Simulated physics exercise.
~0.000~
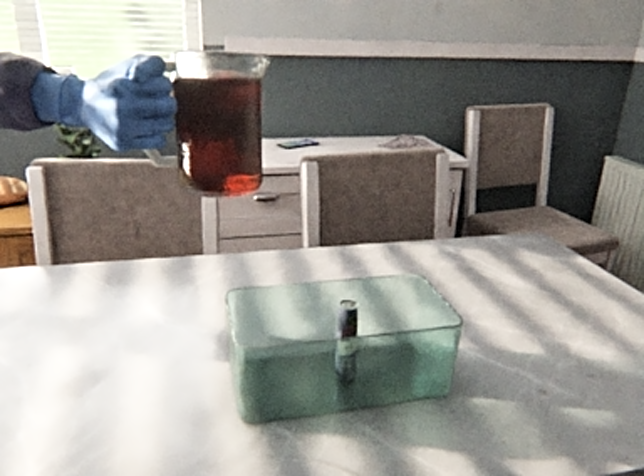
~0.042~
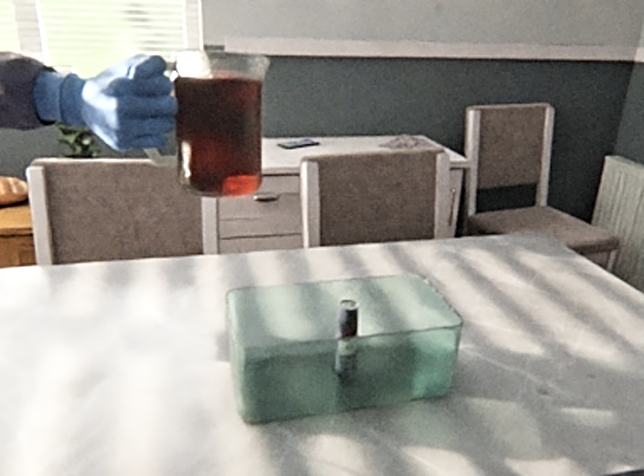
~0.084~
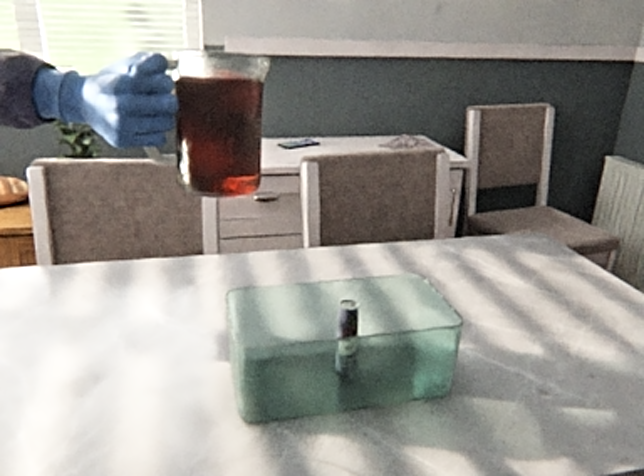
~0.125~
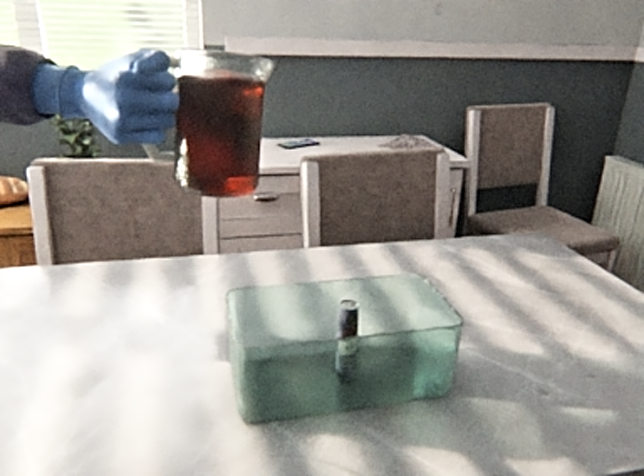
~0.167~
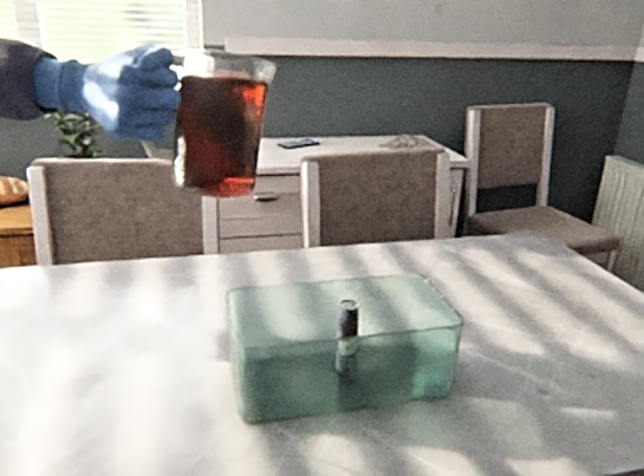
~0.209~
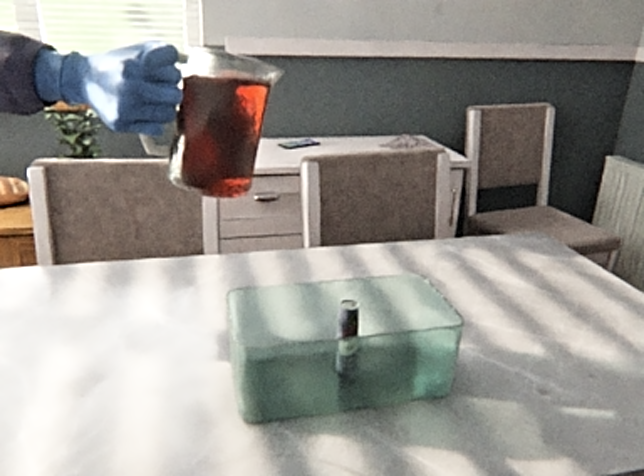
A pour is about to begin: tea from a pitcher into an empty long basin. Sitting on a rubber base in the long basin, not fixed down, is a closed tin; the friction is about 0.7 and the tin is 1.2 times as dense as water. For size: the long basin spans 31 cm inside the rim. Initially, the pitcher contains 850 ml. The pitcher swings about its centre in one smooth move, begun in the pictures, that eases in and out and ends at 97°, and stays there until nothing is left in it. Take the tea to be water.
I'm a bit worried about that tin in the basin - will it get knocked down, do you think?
No, it should stay standing.
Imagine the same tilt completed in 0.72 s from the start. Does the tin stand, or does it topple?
Result: Tin still standing.
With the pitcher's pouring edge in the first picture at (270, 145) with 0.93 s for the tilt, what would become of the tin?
After that, the tin overturns.
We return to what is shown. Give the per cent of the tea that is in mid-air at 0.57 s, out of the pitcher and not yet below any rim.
I'd put it at about 10 percent.
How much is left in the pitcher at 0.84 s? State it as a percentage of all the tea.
Around 52 in a hundred is still there.
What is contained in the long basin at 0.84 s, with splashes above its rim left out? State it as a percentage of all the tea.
Looks like about 18 % of the whole amount.
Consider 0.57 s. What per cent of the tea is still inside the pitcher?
I'd put it near 90 percent.
Then, 0.57 s in, the tilt is 66° and 90 per cent is still to pour; the tin stands where it began.
Then, 0.84 s in, the tilt is 95° and 52 per cent is still to pour; the tin stands where it began.
Then, 1.12 s in, the tilt is 97° and 16 per cent is still to pour; the tin stands where it began.
Then, 1.43 s in, the tilt is 97° and 4 per cent is still to pour; the tin stands where it began.
Finally, the tin stands where it began.
